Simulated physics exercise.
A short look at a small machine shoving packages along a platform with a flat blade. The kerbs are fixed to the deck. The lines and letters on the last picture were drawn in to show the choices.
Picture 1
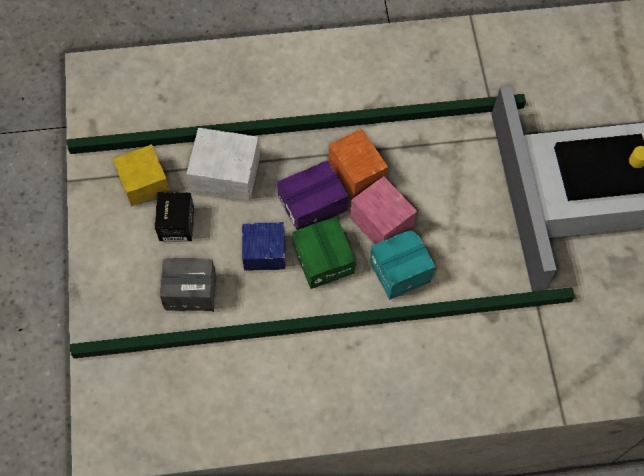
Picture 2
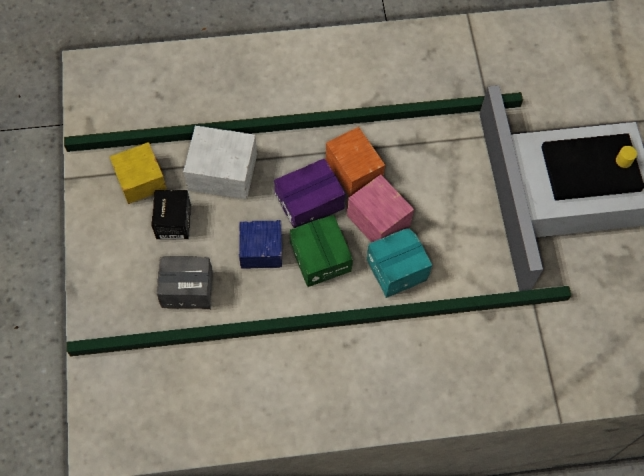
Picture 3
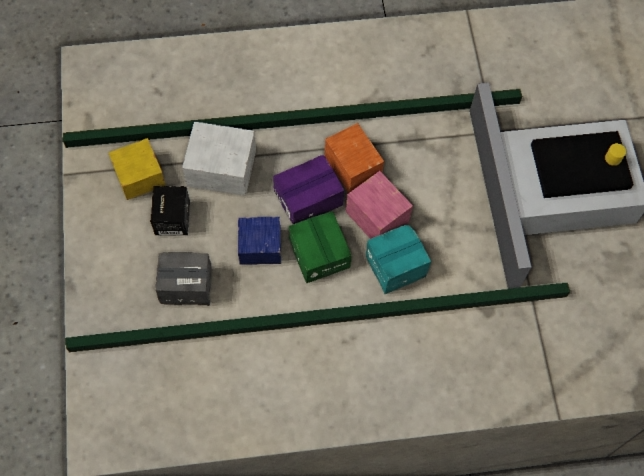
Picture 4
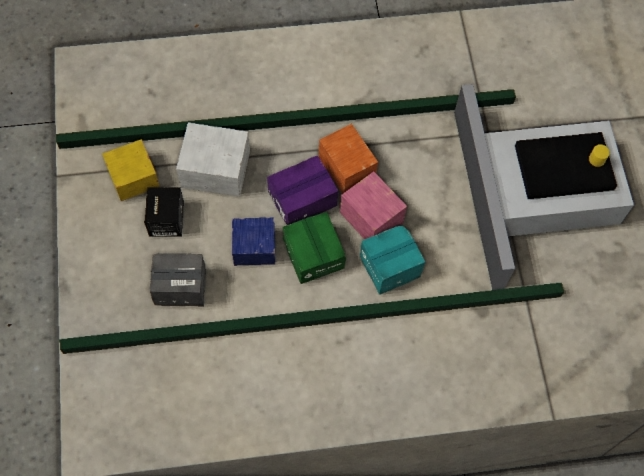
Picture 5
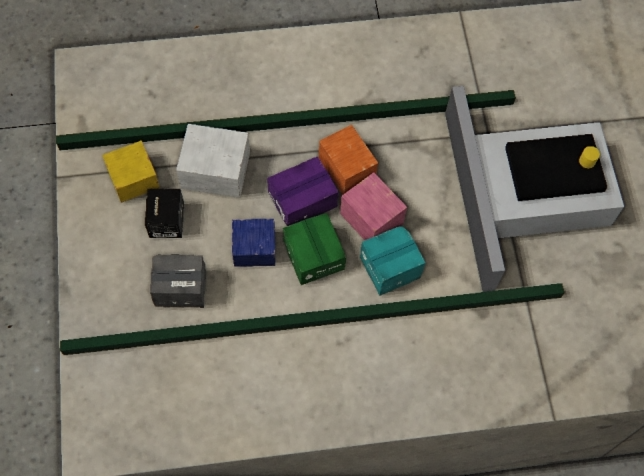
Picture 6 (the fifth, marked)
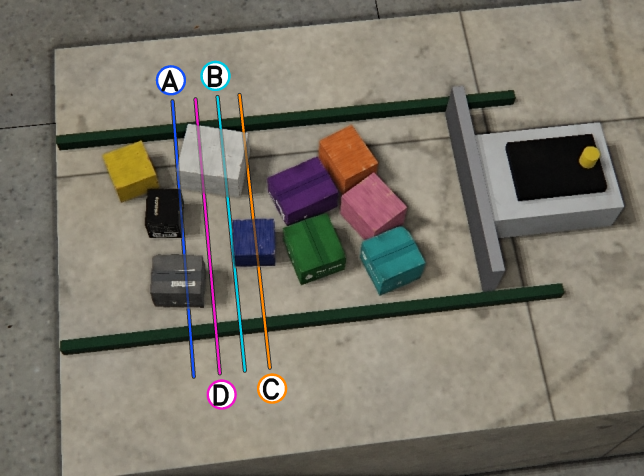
On a pale stone platform, a white machine with a flat grey blade slid slowly left between two green rails, closing in on a cluster of colourful boxes that stayed where they were, untouched.
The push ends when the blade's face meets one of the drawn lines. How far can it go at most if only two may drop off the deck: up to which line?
Line A.
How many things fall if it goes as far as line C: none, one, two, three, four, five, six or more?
The count is none.
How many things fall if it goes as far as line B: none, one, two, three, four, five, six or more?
The count is none.
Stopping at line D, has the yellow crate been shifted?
By then, yes.
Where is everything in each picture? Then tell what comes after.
The first frame shows pink crate (383, 215); green box (324, 252); yellow crate (142, 175).
The second frame shows robot (586, 166); white crate (221, 163).
The third frame shows robot (575, 164); black box (171, 211).
The fourth frame shows robot (559, 165); purple parcel (303, 191).
The fifth frame shows robot (549, 167); orange crate (348, 161); pink crate (373, 211); green box (314, 249).
On the marked copy, A at (182, 230); B at (230, 225); C at (254, 222); D at (207, 227).
Following A. Soon after the start, robot (446, 178); turquoise box (350, 263); orange crate (336, 158).
Later, robot (341, 189); yellow crate (122, 173); grey box (131, 300).
In the end, robot (258, 198); blue crate (65, 270); grey box (65, 312); none fallen.
As for the rest, B is within the limit but short; C is within the limit but short; D is within the limit but short.
